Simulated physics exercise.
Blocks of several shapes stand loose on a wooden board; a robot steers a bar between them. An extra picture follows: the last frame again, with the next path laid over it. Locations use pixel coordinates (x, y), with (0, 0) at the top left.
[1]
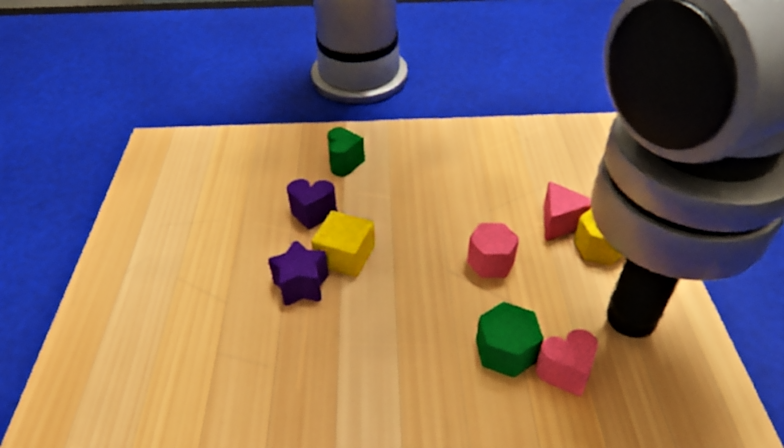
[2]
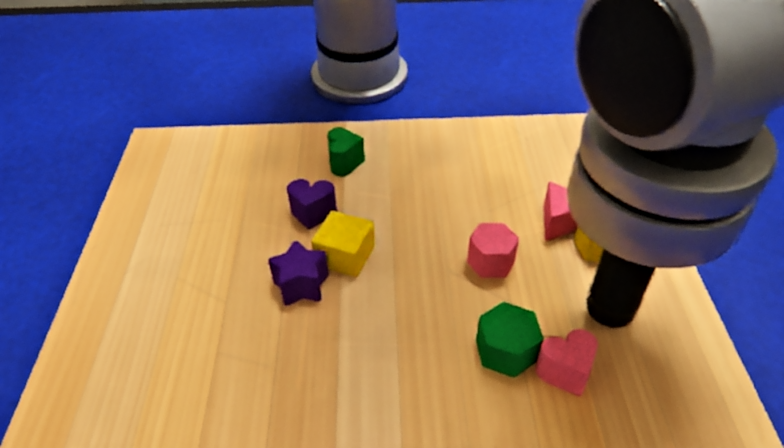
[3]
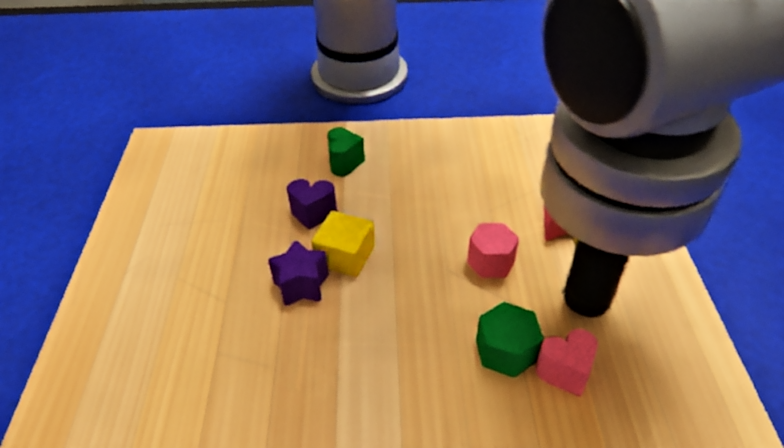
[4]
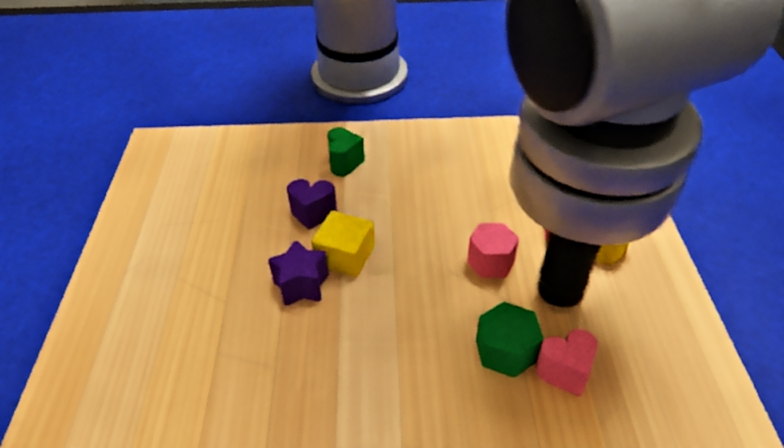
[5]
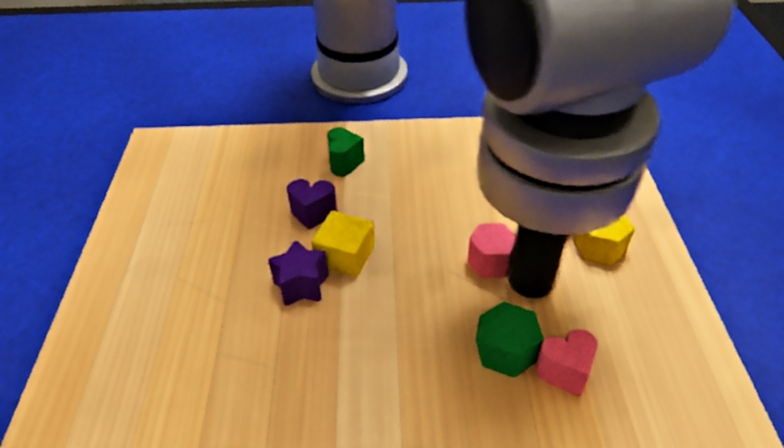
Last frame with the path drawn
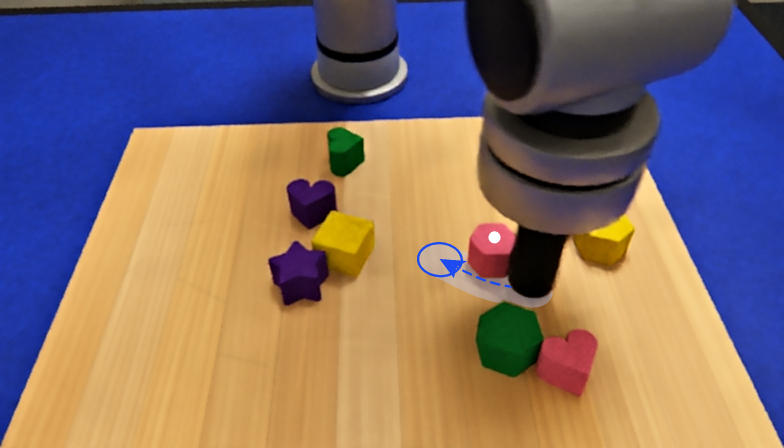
The clip opens on a wooden board scattered with purple, yellow, green and pink blocks, with a robot's black bar standing near the right edge. The arm moves the bar steadily leftward and slightly away from the viewer, passing above the pink heart and beside the pink hexagonal block, while the blocks stay still.
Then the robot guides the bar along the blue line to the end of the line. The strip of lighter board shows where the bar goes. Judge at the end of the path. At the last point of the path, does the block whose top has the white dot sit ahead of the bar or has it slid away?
Slid off.
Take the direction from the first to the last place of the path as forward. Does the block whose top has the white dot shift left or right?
My prediction: Rightwards.
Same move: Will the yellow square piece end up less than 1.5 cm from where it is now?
Answer: Yes.
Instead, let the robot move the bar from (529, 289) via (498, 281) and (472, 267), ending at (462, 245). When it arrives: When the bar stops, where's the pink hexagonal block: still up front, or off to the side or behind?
The bar still has it in front.
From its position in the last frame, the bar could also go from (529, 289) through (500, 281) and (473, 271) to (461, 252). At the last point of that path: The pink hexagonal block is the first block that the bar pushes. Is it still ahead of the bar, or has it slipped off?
The pink hexagonal block won't leave the front of the bar.
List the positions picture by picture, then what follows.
Bar tip (631, 319); block tops, yellow square piece (343, 230); pink hexagonal block (494, 237); green hexagonal block (511, 327), in the first picture.
Bar (610, 309); blocks unchanged, in the second picture.
Bar (587, 299); blocks unchanged, in the third picture.
Bar (560, 290); blocks unchanged, in the fourth picture.
Bar (531, 281); yellow square piece (343, 230); pink hexagonal block (494, 237); green hexagonal block (511, 327), in the fifth picture.
Path on the board, from (529, 289) over (481, 279) to (440, 259); the dot is on the pink hexagonal block.
On the path given first. Halfway along, bar (482, 271); pink hexagonal block (471, 222), turned 55° clockwise.
At the end, bar (440, 252); yellow square piece in place; pink hexagonal block (454, 204), turned 110° clockwise; green hexagonal block in place.
